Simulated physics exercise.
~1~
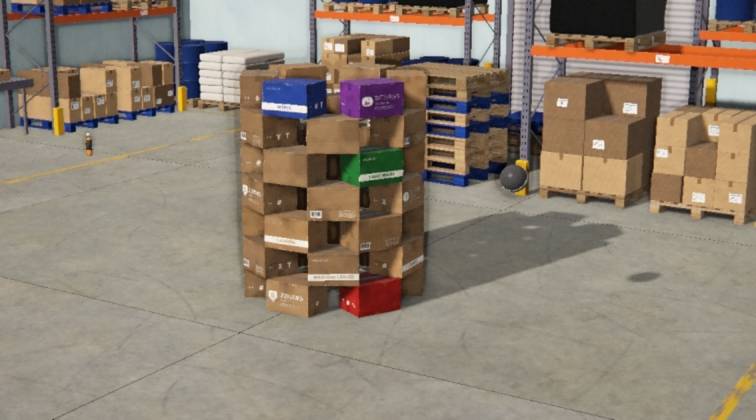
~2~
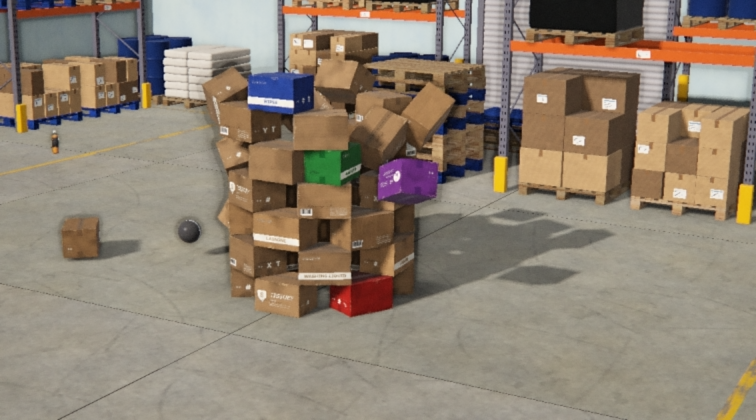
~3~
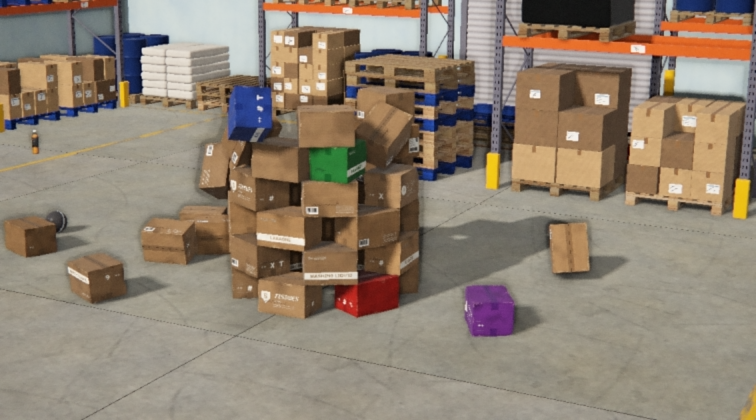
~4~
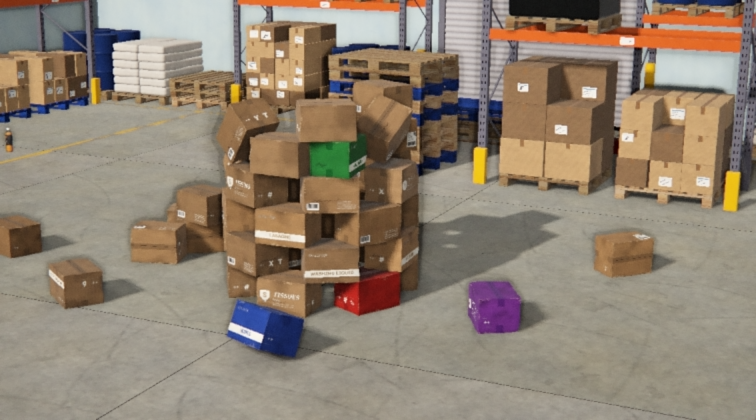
Dark ball smashing leftward through a warehouse tower of cardboard cartons, purple then blue boxes falling, most of the stack still standing.
